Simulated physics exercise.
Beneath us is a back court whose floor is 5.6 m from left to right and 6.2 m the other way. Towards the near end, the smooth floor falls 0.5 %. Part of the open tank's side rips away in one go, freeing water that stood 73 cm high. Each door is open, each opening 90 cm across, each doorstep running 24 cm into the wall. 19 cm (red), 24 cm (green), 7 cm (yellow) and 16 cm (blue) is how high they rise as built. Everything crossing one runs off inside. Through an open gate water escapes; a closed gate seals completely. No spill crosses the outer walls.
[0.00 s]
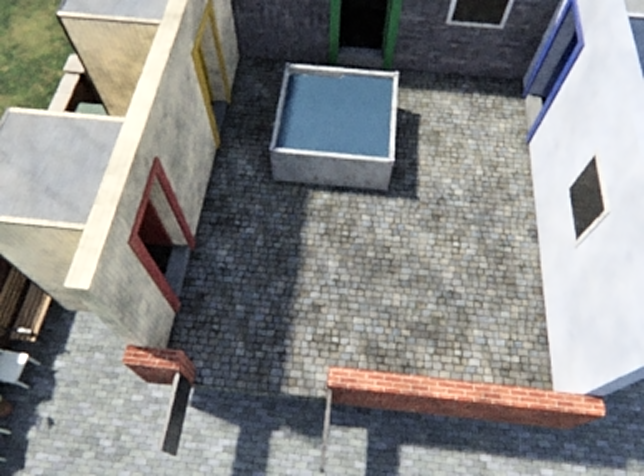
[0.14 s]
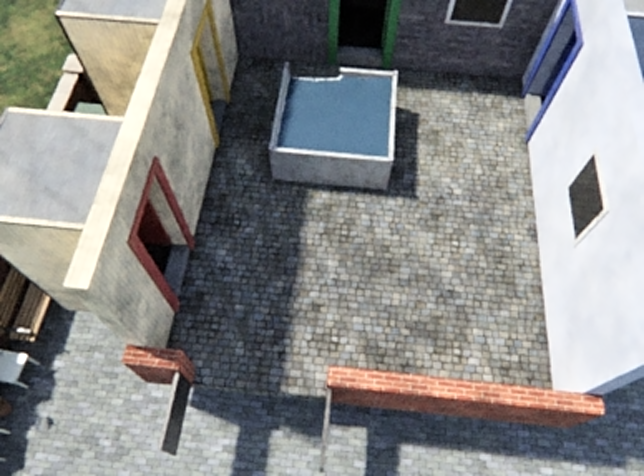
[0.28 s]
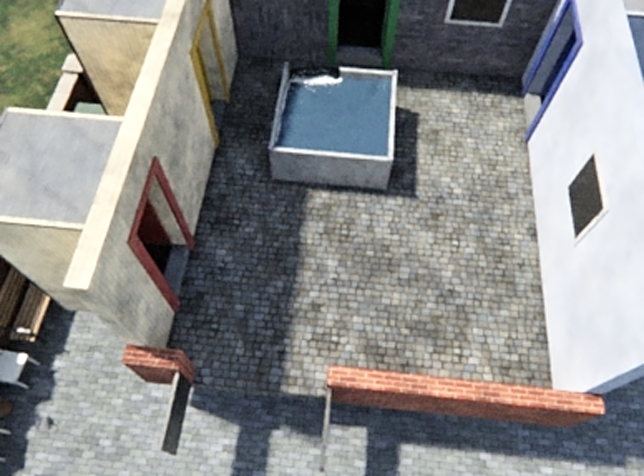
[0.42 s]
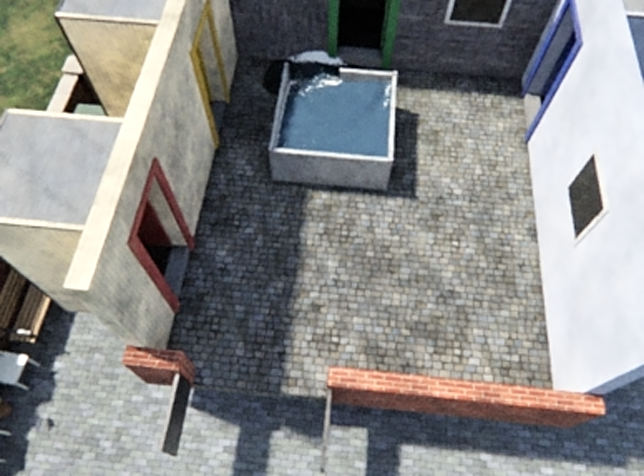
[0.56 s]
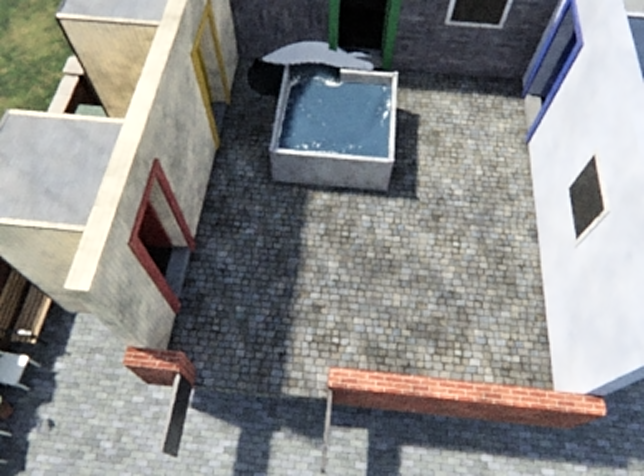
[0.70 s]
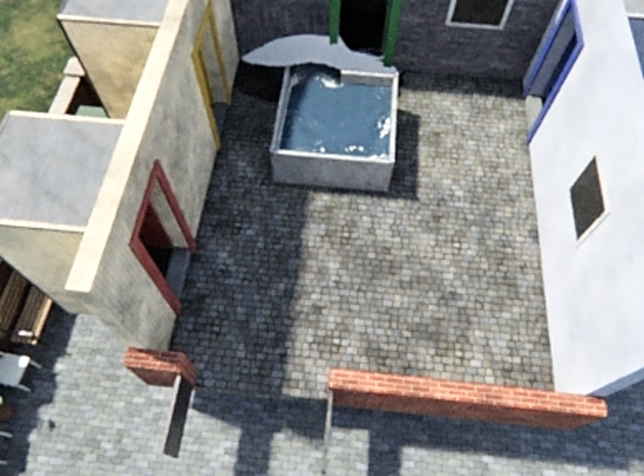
Water pours through a gap in the open tank's far side and spreads left across the paving.
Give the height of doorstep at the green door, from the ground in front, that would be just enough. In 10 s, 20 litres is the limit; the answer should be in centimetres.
Close to 29 cm.
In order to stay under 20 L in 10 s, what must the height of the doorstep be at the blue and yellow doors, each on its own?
About 14.5 cm at blue and about 7.5 cm at yellow.
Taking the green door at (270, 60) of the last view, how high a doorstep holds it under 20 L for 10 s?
Roughly 34 cm, give or take.
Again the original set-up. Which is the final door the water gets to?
That would be the red door.
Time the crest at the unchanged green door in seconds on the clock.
About 0.8 seconds.
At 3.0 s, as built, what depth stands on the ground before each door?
Depths in cm: Red 3, green 19, yellow 11, blue 20.
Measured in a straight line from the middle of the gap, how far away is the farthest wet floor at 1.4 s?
Near 3.4 metres, give or take.
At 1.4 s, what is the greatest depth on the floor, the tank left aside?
Roughly 60 cm.
After 1.4 s water covers 15 % of the floor, deepest (60 cm) near (249, 61); 26 cm at the green door, 12 litres in over its 24 cm doorstep.
After 3.0 s water covers 50 % of the floor, deepest (32 cm) near (311, 66); 19 cm at the green door, 33 litres in over its 24 cm doorstep.
After 10.0 s water covers 95 % of the floor, deepest (10 cm) near (212, 321); 6 cm at the green door, 35 litres in over its 24 cm doorstep.
At the green door as built, the water arrived by 0.5 s and peaked near 27 cm at 0.8 s.
With a doorstep of 25.5 cm, 33 litres would have come in within the 10 s; with 34.5 cm, 7 litres. So under 20 litres takes about 29 cm.
